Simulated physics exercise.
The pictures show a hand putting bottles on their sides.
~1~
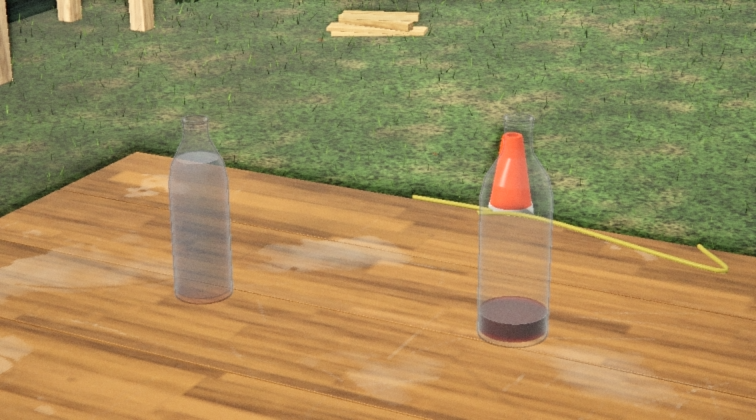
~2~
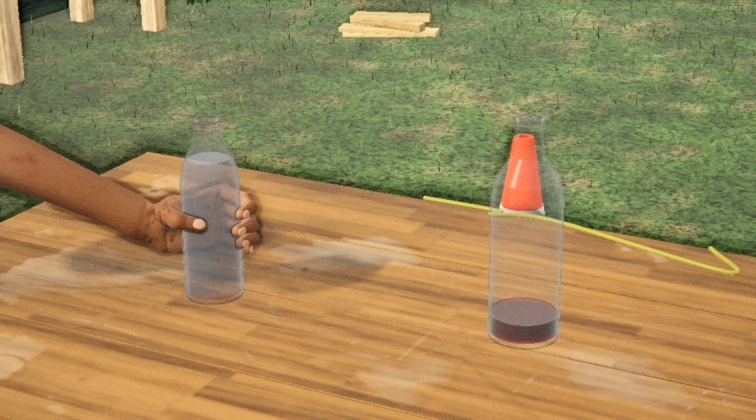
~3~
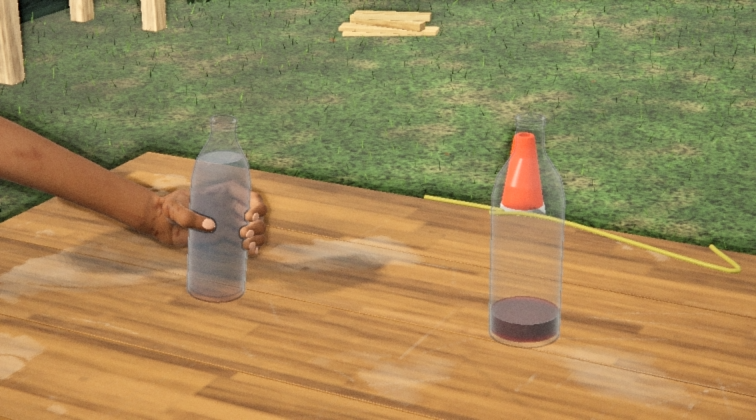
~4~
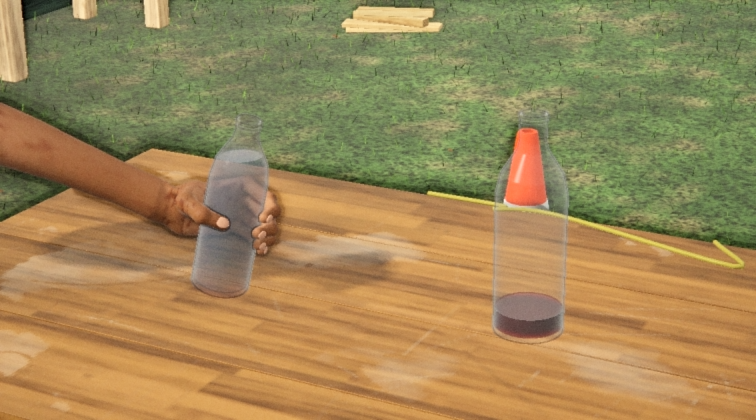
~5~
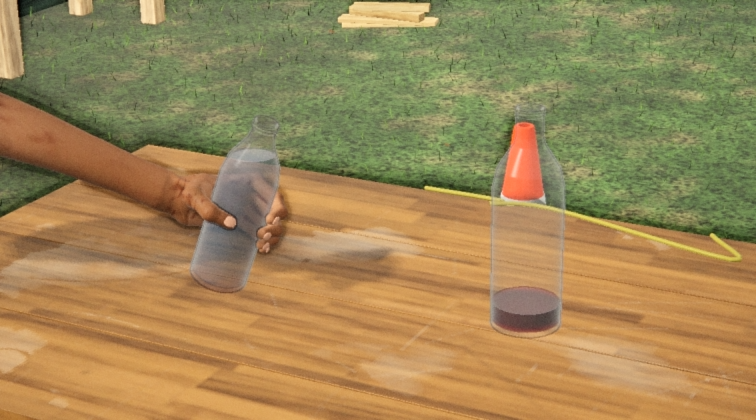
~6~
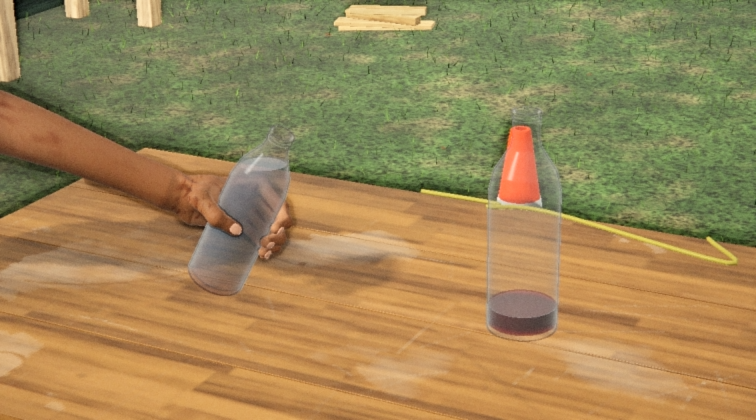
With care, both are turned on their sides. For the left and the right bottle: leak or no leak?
Left: It lets some out. Right: It holds it all.
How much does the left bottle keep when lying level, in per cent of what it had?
Near 30 in a hundred.
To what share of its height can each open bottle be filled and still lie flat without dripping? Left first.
About 24 and 24 per cent.
Shortly, the left bottle is nearly down; left bottle, it leaks.
Then, the left bottle lies flat; left bottle, it leaks.
At the finish, both lie flat; left bottle, it leaks; right bottle, no leak.
